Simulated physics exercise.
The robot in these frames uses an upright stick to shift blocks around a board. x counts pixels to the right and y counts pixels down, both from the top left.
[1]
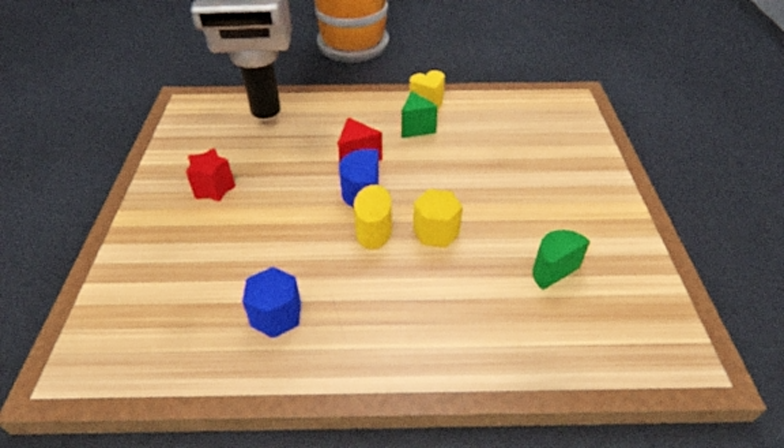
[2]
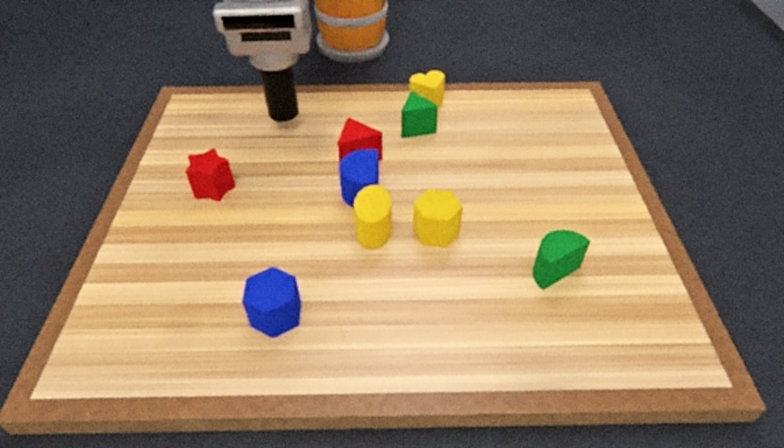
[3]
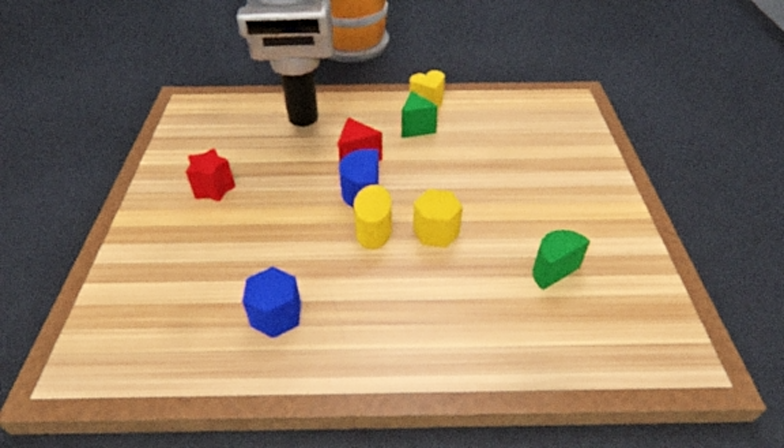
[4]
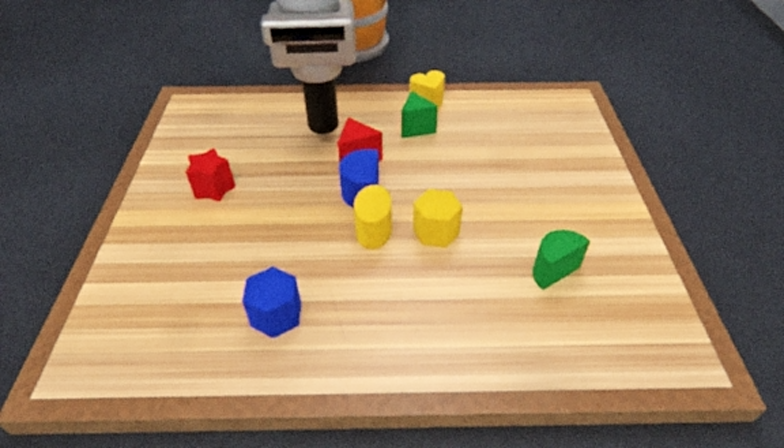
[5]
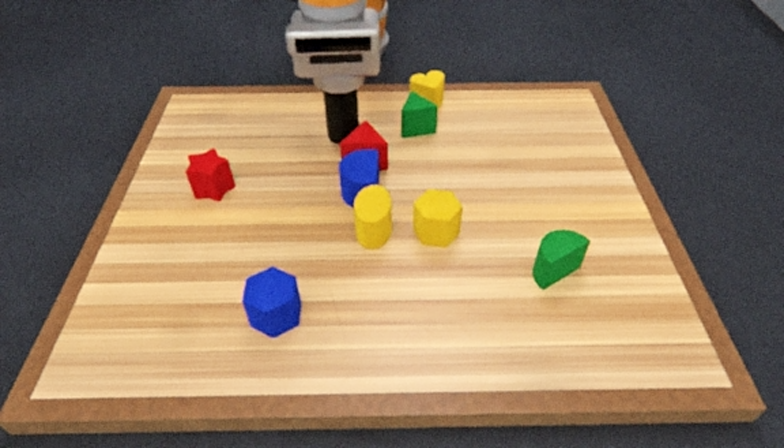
We see a robot's upright black stick move right and slightly toward the viewer across a wooden board of colored blocks, then nudge the red triangular block slightly right, while the other blocks stay in place.
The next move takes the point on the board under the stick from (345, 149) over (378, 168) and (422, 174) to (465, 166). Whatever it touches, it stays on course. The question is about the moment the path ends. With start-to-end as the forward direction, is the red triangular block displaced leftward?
No
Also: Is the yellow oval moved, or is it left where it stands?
My prediction: It moves.
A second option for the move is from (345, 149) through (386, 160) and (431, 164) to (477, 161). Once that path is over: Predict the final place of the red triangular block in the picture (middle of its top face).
It will likely be found at (418, 156).
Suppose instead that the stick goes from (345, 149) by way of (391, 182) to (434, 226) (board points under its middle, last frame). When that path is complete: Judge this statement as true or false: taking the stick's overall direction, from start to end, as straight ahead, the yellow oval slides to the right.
The claim holds.
The first path, step by step. One third of the way, stick (378, 155); blue half-round block (369, 172), turned 45° clockwise; red triangular block (404, 153), turned 20° clockwise; yellow oval (369, 209), turned 15° anticlockwise.
Two thirds of the way, stick (424, 161); blue half-round block (370, 172), turned 50° clockwise; red triangular block (436, 167), turned 40° clockwise; yellow oval (369, 209), turned 15° anticlockwise.
At the end, stick (467, 153); blue half-round block (370, 172), turned 50° clockwise; red triangular block (438, 167), turned 45° clockwise; yellow oval (369, 209), turned 15° anticlockwise; green triangular block unmoved.
